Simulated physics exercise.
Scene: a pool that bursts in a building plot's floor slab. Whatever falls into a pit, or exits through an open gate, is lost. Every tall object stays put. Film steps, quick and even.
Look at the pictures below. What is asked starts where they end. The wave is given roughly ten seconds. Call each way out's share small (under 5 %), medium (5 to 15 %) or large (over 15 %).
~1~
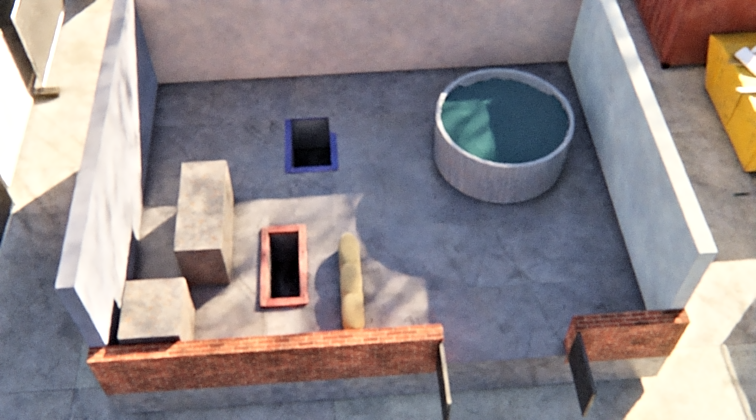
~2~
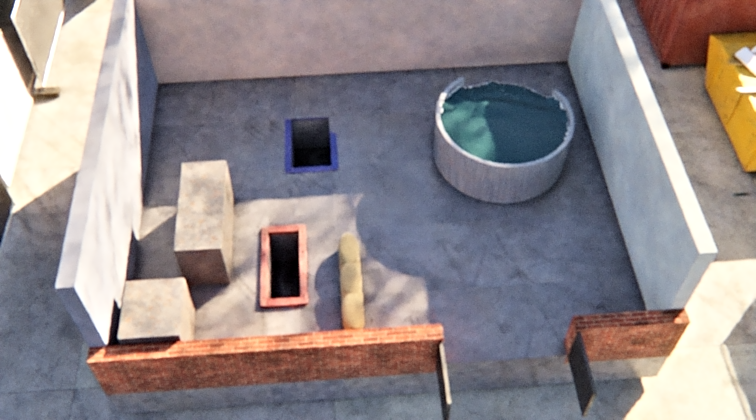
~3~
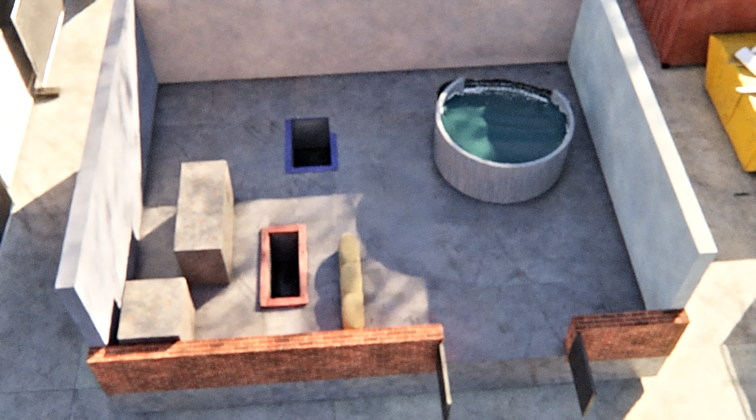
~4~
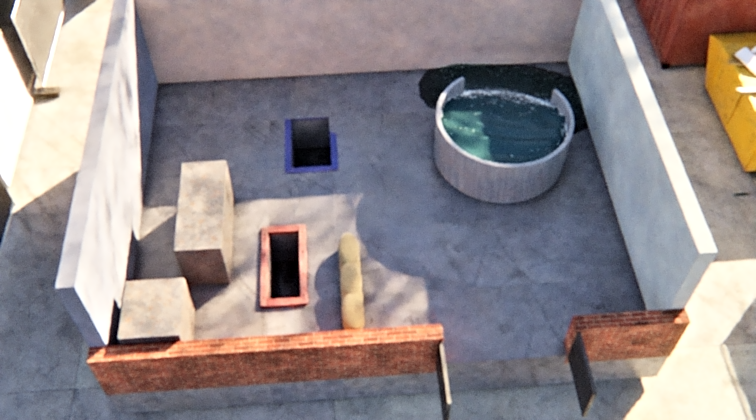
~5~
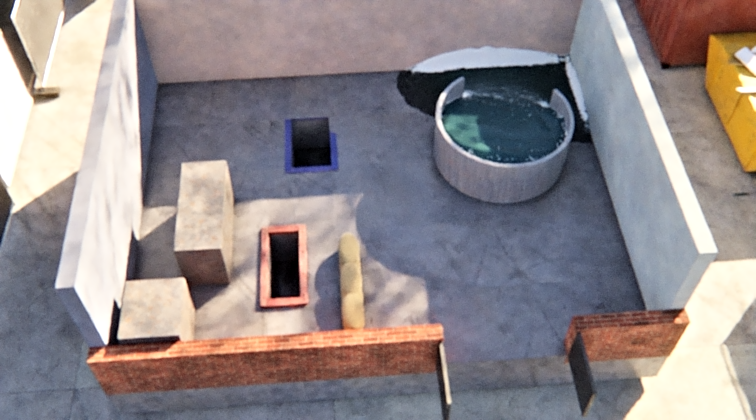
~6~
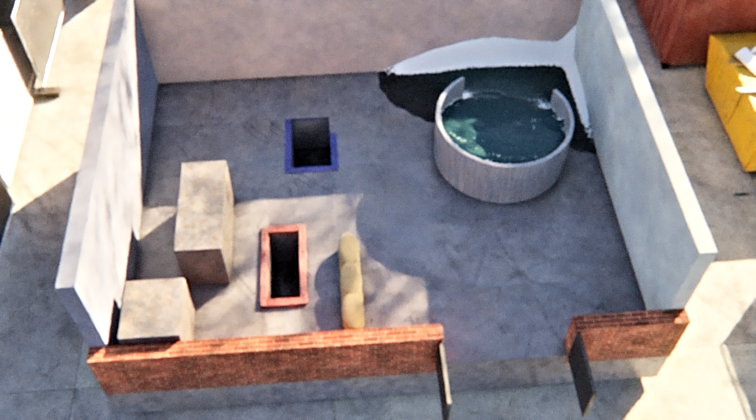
Small, medium or large: The gate gets a medium share; the blue pit gets a large share; the red pit gets a small share.
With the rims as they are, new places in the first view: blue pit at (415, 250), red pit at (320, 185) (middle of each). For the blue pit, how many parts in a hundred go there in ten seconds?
Blue: About 4 %.
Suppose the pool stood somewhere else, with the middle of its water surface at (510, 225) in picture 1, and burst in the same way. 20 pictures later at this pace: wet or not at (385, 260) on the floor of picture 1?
There: Dry.
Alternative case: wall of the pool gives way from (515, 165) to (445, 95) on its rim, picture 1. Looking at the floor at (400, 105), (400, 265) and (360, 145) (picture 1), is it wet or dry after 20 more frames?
The first would be still unwetted, the second drenched and the third drenched.
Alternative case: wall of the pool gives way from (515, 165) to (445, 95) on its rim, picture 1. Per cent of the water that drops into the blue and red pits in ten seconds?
In percent: Blue 15, red 20.
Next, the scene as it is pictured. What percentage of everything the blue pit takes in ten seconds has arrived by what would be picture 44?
Share by then: About 70 in a hundred.
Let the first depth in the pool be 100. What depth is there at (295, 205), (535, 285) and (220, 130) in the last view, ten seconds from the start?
I'd say around 2 per cent, then 4 per cent, then 4 per cent.
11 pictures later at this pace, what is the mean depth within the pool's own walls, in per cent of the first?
Close to 36 %.
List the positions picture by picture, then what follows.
The pool at (504, 119) is whole and still, in the first frame.
Water pours out on the pool's far side and has run to a hidden place, in the second frame.
Water pours out on the pool's far side and has run to (447, 86), in the third frame.
The front is at (427, 78), out from the gap on the pool's far side, in the fourth frame.
The front is at (407, 71), out from the gap on the pool's far side, in the fifth frame.
Water pours out on the pool's far side and has run to (382, 72), in the sixth frame.
A moment on, water covers 15 % of the floor; the gate 0 %, the blue pit 0 %, the red pit 0 %.
Next, water covers 30 % of the floor; the gate 0 %, the blue pit 1 %, the red pit 0 %.
Then, water covers 55 % of the floor; the gate 0 %, the blue pit 6 %, the red pit 0 %.
Later, water covers 75 % of the floor; the gate 5 %, the blue pit 13 %, the red pit 0 %.
In the end, water covers 90 % of the floor; the gate 9 %, the blue pit 19 %, the red pit 1 %.
